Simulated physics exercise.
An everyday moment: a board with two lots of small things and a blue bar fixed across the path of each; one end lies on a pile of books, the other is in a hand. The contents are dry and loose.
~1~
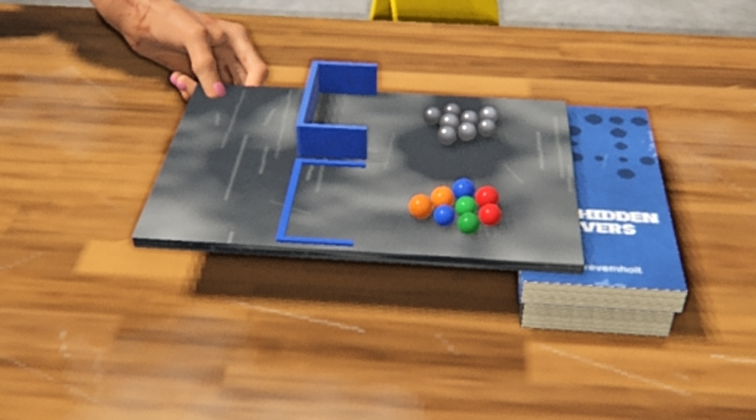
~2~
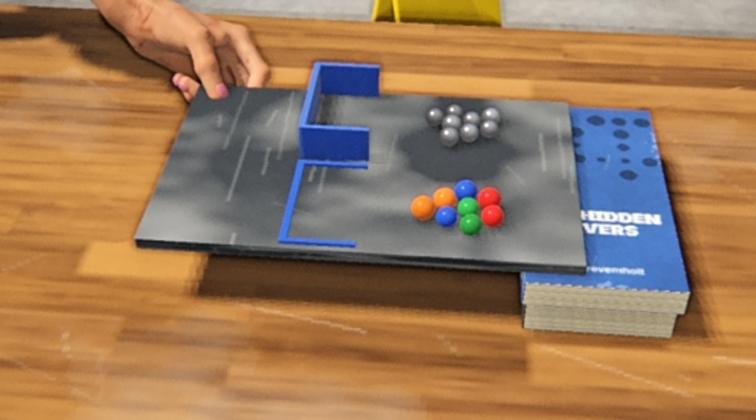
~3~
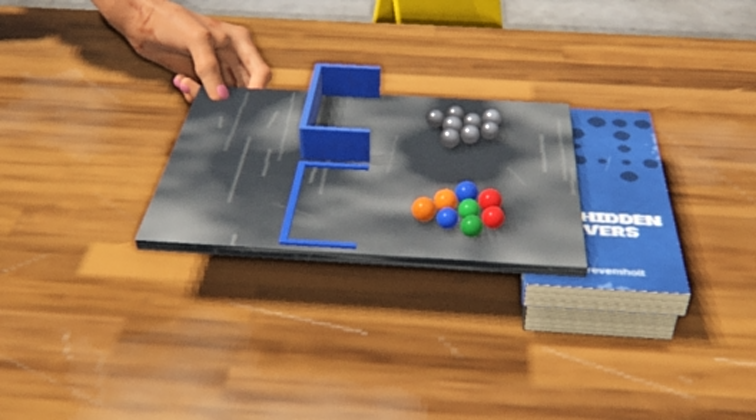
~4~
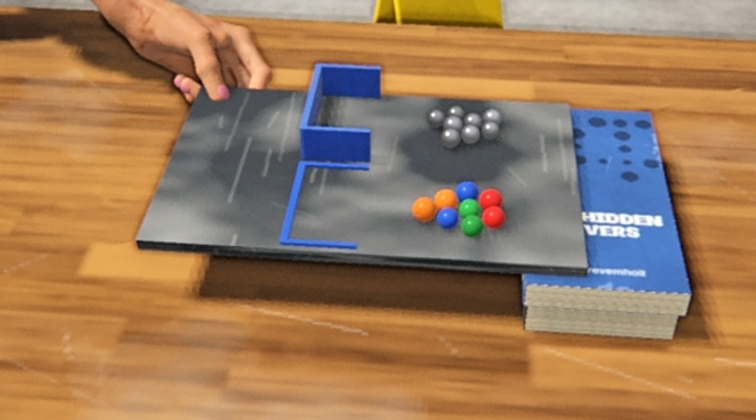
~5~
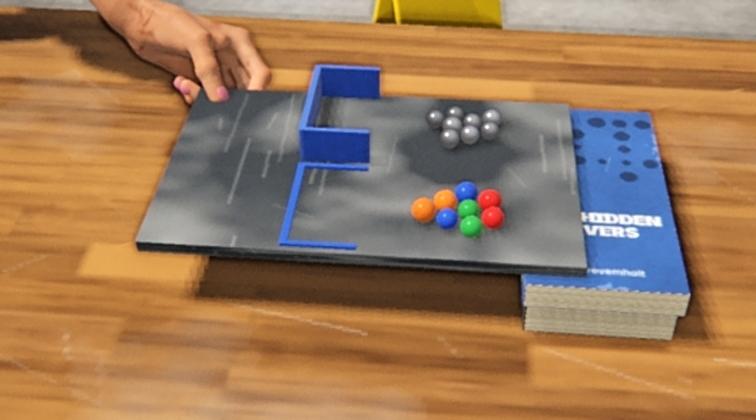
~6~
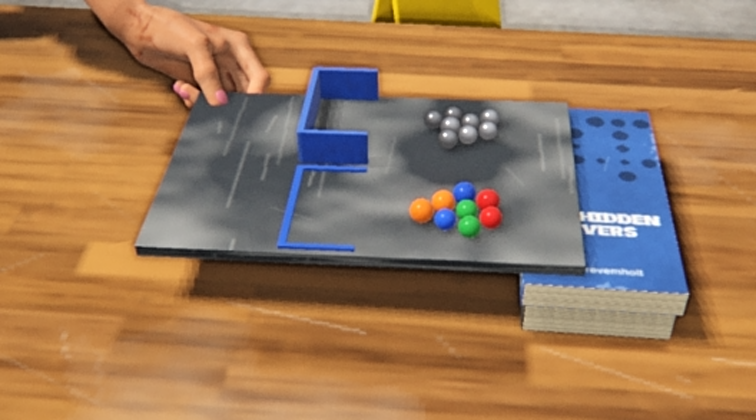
A hand at the left holds one end of a dark board almost still, its other end resting on a low pile of blue books, then lowers the held end very slightly. Small grey balls and a nearer cluster of orange, blue, green and red marbles stay in place on the board, right of two blue barriers.
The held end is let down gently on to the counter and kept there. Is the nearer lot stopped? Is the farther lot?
The nearer lot jumps the barrier; the farther lot piles up behind the barrier.
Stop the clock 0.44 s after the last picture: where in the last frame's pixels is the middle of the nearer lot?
Close to (413, 222).
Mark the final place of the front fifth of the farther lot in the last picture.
Close to (326, 137).
Then, 0.19 s after the last picture, board sloping at 5°; nearer lot where it was; farther lot where it was.
Then, 0.44 s after the last picture, board sloping at 10°; nearer lot on its way down; farther lot on its way down.
Then, 0.71 s after the last picture, board resting at 11°; nearer lot about a third past its bar; farther lot has reached its bar.
By the end, board resting at 11°; nearer lot all past its bar; farther lot gathered behind its bar.
